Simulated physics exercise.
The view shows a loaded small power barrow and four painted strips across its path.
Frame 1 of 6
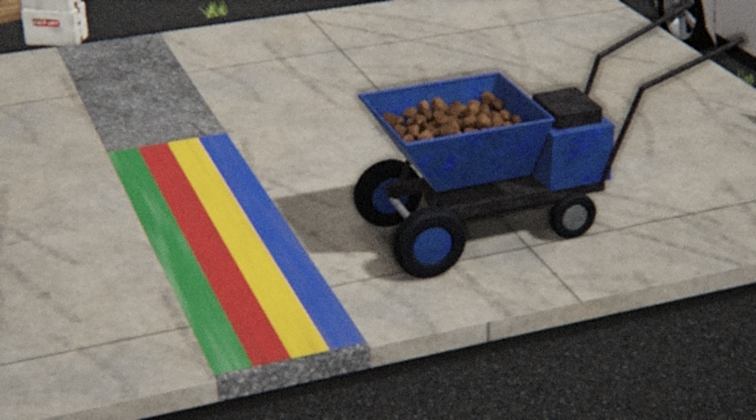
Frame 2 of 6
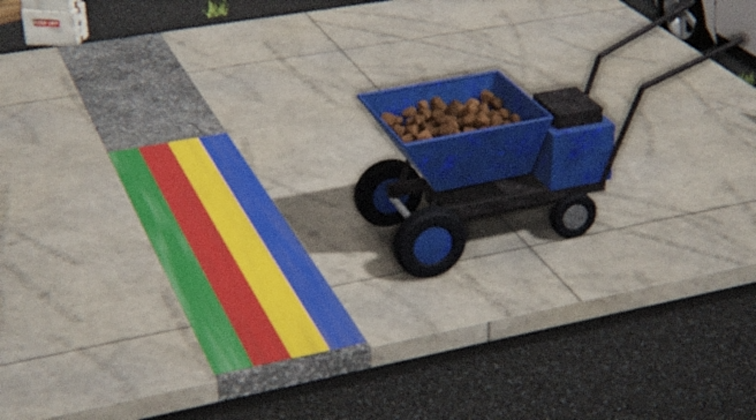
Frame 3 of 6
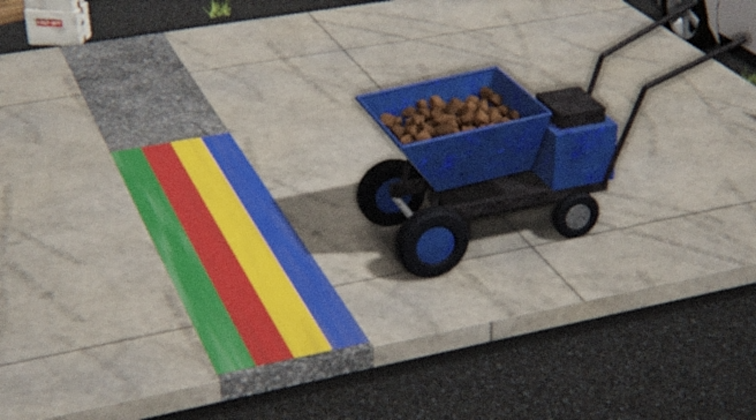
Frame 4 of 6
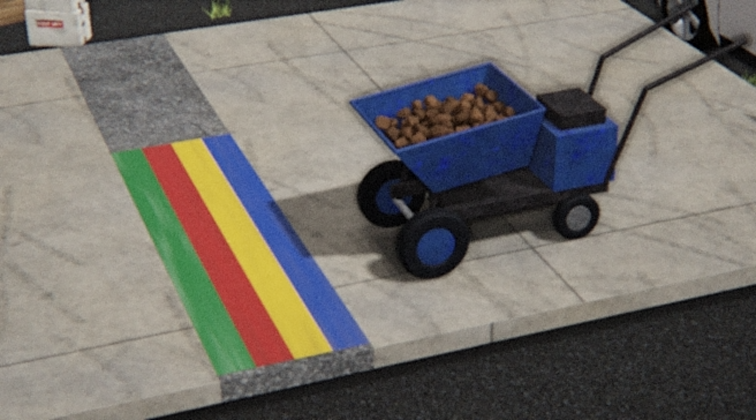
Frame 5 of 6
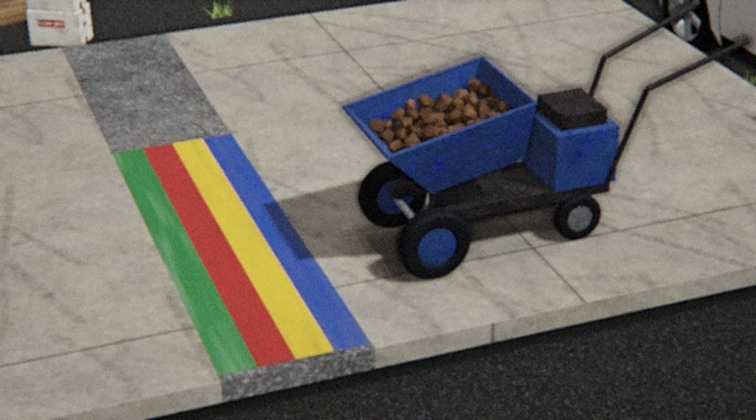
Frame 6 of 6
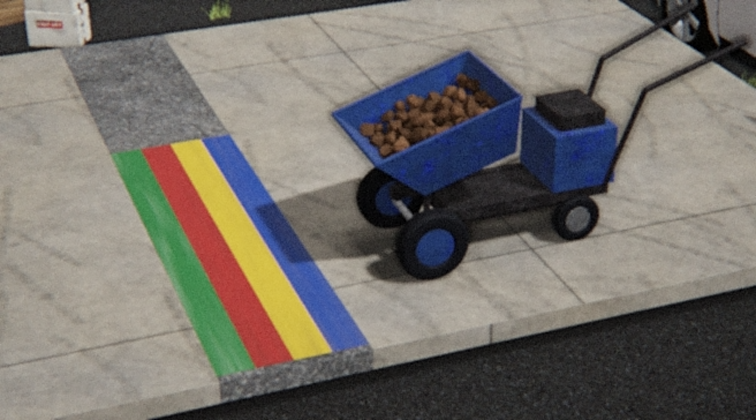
At the start, a small blue power barrow loaded with brown clods stands level on a paved path, to the right of four painted strips in green, red, yellow and blue. The skip then tilts gradually forward to the left, its rear rising, while the wheels stay in place.
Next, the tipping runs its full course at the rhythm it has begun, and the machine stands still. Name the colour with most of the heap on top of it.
Yellow.
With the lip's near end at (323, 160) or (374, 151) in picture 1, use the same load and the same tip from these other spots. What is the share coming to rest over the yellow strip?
You'd get around 0 in a hundred, then 20 in a hundred.
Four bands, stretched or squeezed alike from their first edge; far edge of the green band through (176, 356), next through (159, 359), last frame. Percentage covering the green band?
10 % and 0 %.
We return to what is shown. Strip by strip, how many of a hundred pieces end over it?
Blue strip about 15 per cent, yellow strip about 35 per cent, red strip about 20 per cent, green strip about 10 per cent.
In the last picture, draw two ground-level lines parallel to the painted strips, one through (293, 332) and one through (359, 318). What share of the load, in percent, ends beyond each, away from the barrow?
The first comes to 40 per cent, the second to 80 per cent.
Soon after the last picture, skip tipped steeply; all in the skip.
A little later, skip tipped right over; most in the skip; a stray few over the blue strip; a small part over the yellow strip; a stray few over the red strip; a stray few falling.
Later still, skip tipped right over; about a quarter in the skip; a small part over the blue strip; about a third over the yellow strip; about a quarter over the red strip; a small part over the green strip; a small part off the paint.
At rest, skip tipped right over; about a quarter in the skip; about a quarter over the blue strip; about a third over the yellow strip; about a quarter over the red strip; a small part over the green strip; a small part off the paint.
